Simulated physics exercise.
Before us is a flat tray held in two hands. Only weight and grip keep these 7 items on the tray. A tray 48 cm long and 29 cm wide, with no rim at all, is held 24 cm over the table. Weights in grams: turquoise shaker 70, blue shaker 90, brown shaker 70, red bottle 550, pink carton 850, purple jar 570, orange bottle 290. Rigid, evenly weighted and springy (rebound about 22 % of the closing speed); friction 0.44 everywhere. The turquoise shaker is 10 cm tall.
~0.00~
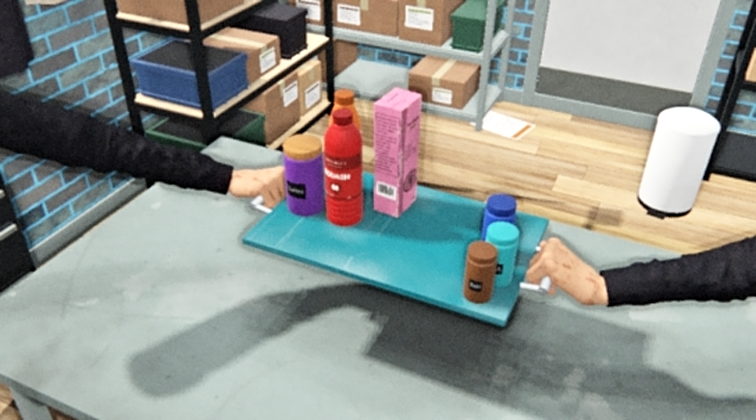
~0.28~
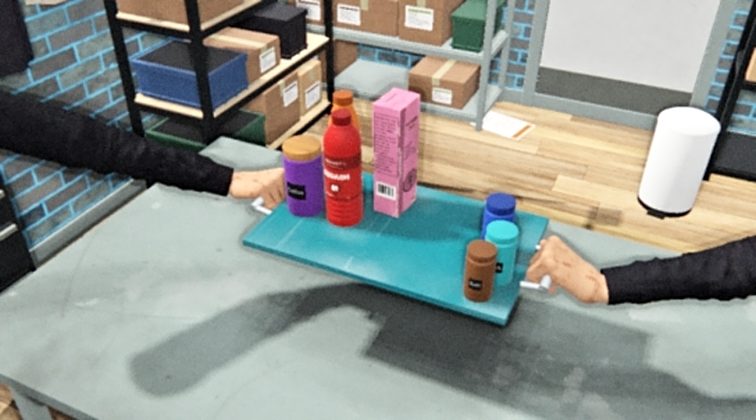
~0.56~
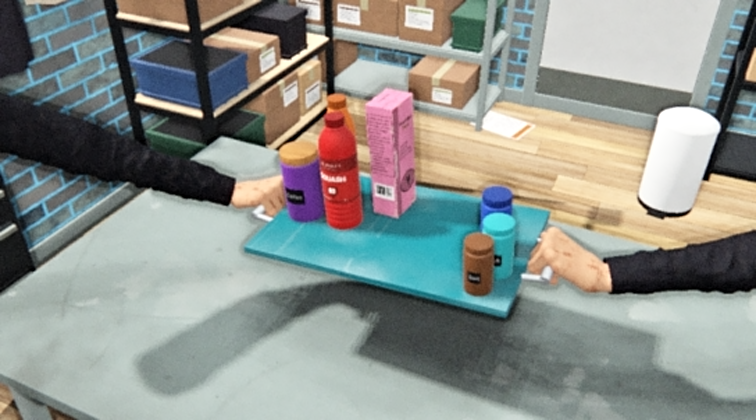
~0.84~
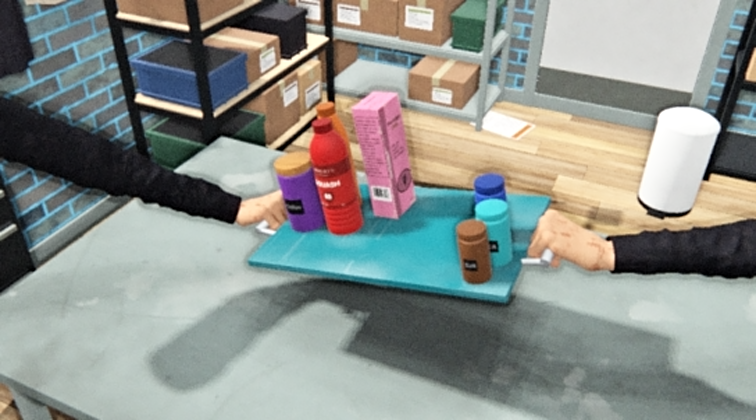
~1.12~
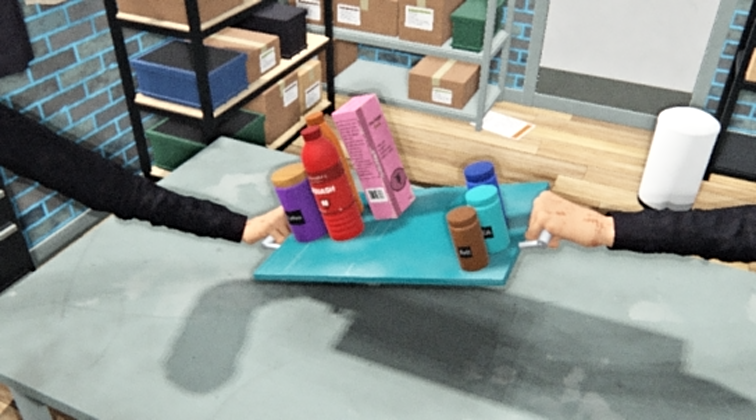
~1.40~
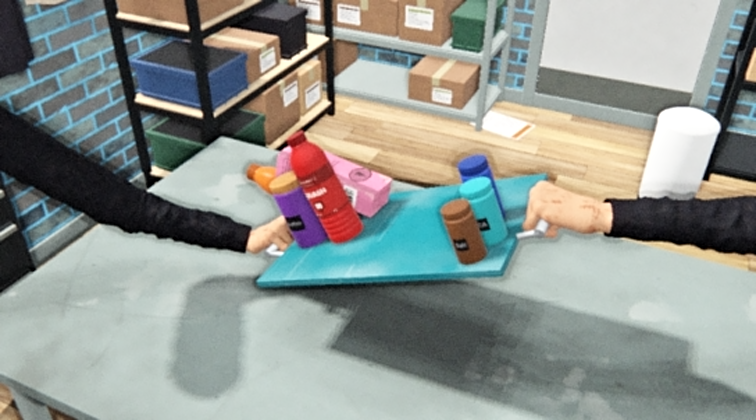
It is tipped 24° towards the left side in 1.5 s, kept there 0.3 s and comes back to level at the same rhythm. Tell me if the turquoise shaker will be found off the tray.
The turquoise shaker is still aboard.
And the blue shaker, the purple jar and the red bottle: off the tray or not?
The blue shaker ends on the tray; the purple jar ends off the tray; the red bottle ends off the tray.
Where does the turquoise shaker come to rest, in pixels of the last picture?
Near (487, 251).
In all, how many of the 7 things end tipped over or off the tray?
In all, 4.
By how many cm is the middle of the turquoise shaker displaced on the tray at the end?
Some 2 cm.
After 1.80 s, tray at 24°, left edge down; pink carton and purple jar now off the tray; red bottle tipped 68° from how it sat.
After 2.60 s, tray at 14°, left edge down; red bottle now off the tray; turquoise shaker slid 2 cm near (480, 229); blue shaker slid 3 cm.
By the end (3.9 s), off the tray, red bottle, pink carton, purple jar and orange bottle; the other 3 in place, give or take 5 cm. Seen from the same camera at the end, turquoise shaker near (487, 252).
